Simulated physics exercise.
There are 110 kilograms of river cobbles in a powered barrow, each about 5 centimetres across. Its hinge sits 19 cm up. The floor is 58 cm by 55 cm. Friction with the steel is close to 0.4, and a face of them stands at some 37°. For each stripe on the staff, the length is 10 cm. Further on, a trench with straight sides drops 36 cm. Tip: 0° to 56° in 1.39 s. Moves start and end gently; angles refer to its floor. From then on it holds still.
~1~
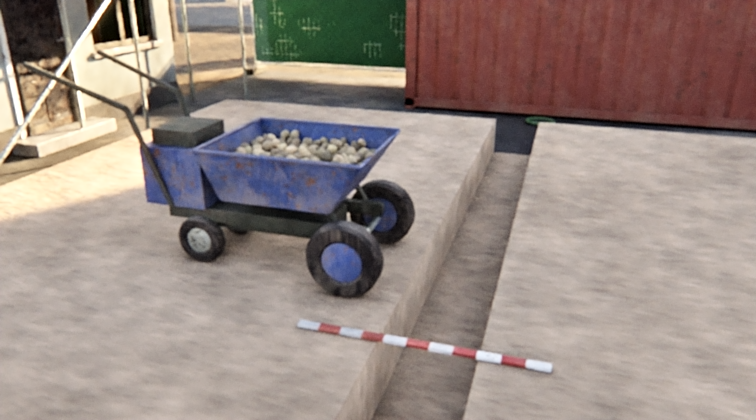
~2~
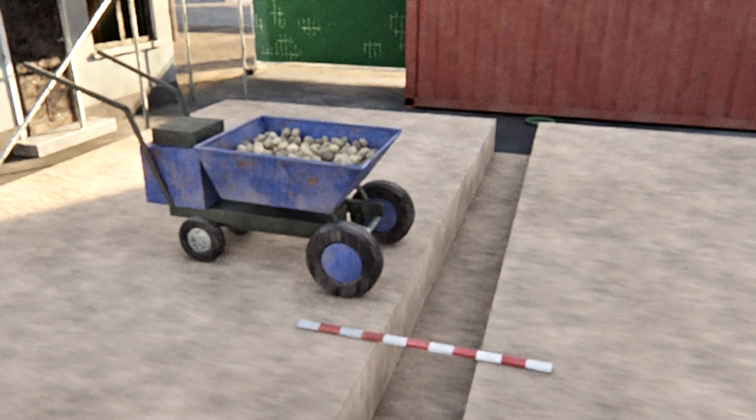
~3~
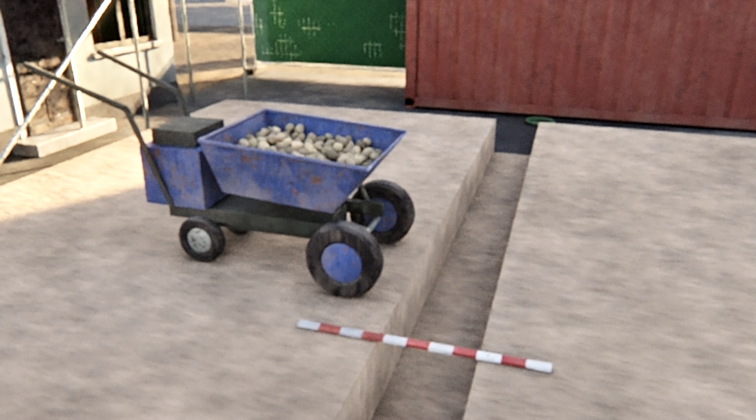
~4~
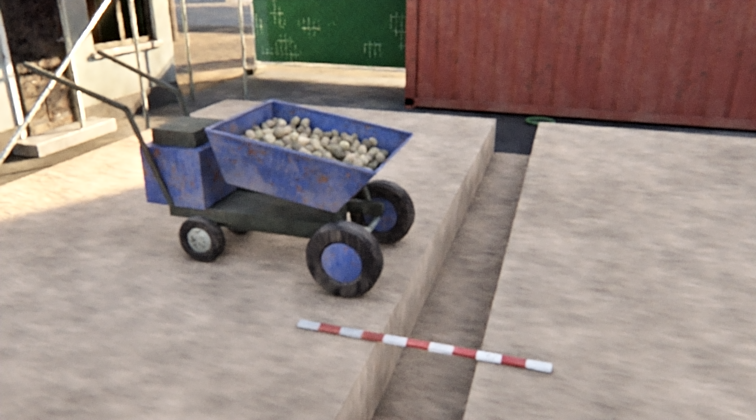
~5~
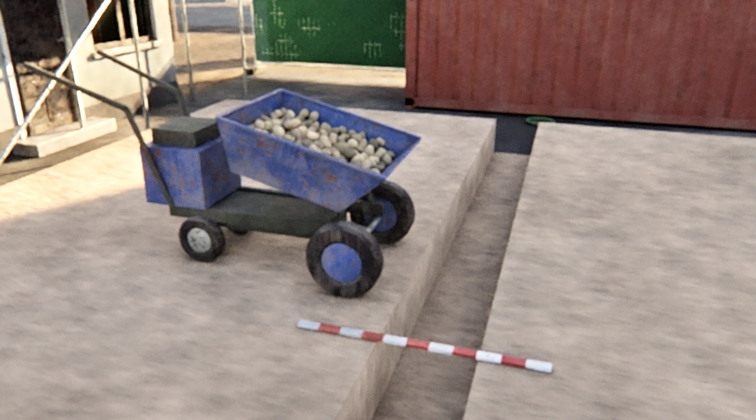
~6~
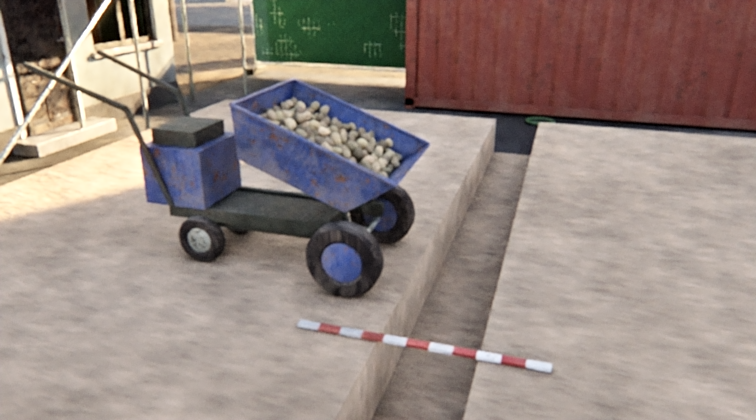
A blue cart's tray full of pale stones tilted slowly toward the trench on the right, its back end rising steadily while the wheels stayed still beside a red-and-white striped pole.
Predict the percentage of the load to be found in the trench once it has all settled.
Roughly 33 percent of the load ends up there.
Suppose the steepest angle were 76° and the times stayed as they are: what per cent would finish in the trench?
Then close to 60 per cent.
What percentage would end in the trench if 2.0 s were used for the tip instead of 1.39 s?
It would come to roughly 35 per cent.
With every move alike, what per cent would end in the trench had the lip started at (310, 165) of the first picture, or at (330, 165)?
It'd be around 40 per cent and after that around 40 per cent.
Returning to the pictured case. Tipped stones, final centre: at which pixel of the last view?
Their middle ends up near (468, 343).
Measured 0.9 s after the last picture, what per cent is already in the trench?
About 5%.
Then, 0.5 s after the last picture the floor is at 47°, 100 % in the tray; the foremost stones are at (414, 199).
Then, 0.9 s after the last picture the floor is at 56°, 95 % in the tray, 5 % in the trench; the foremost stones are at (471, 245).
Then, 1.3 s after the last picture the floor is at 56°, 77 % in the tray, 18 % in the trench, 5 % past the trench; the foremost stones are at (537, 293).
Then, 3.2 s after the last picture the floor is at 56°, 61 % in the tray, 33 % in the trench, 6 % past the trench; the foremost stones are at (602, 288).
